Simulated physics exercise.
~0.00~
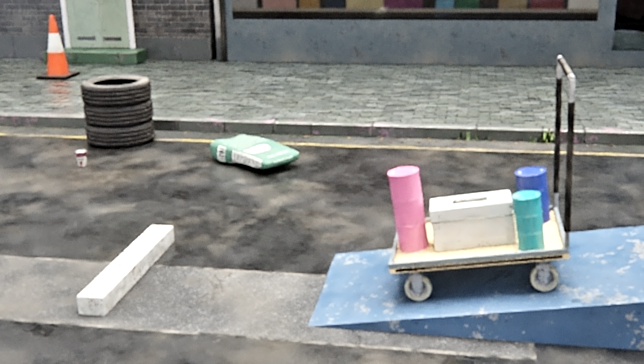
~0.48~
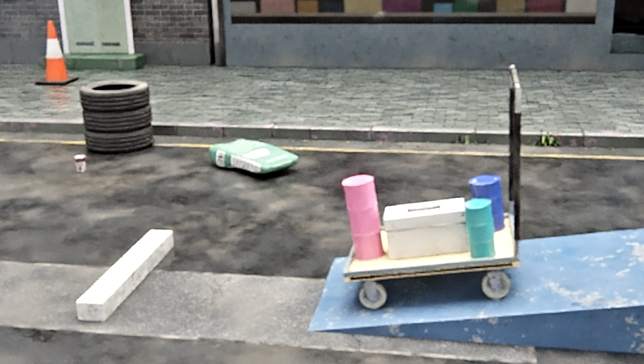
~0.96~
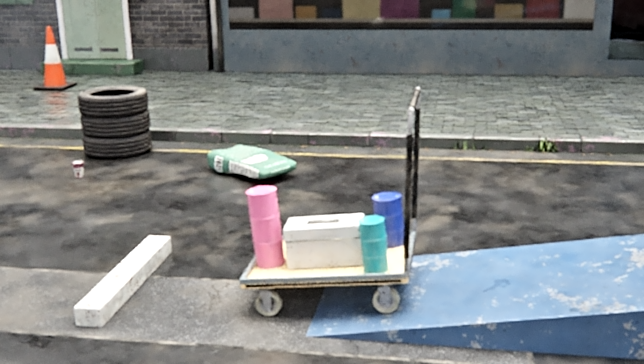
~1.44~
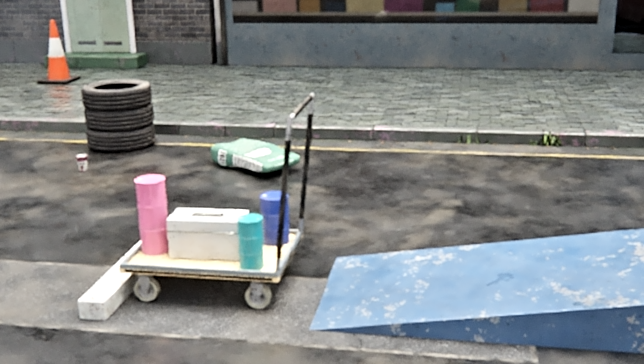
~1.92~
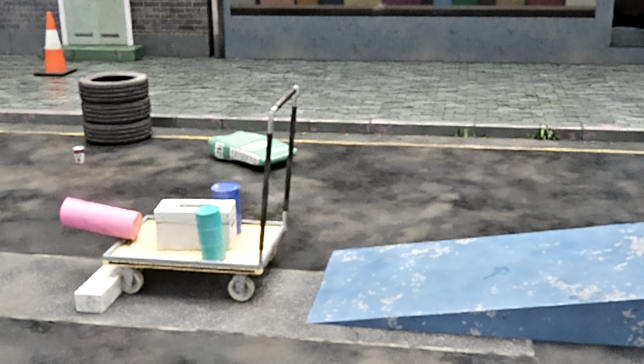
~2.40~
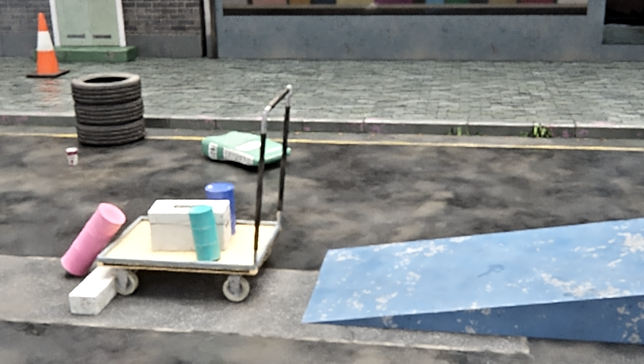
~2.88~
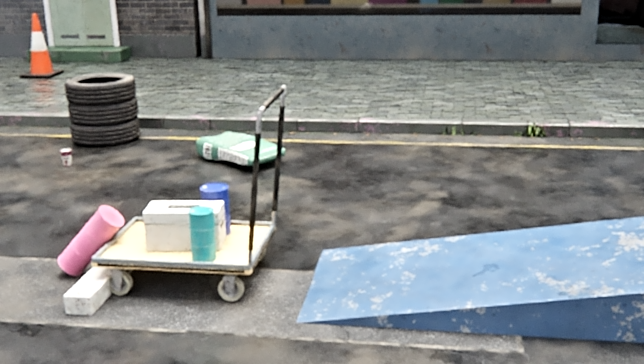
The footage shows a trolley carrying a white toolbox and pink, blue and turquoise canisters rolling left down a blue ramp and across flat ground to a white kerb, where it stops; the pink canister topples off the front and ends tilted against the kerb, while the rest stay aboard.
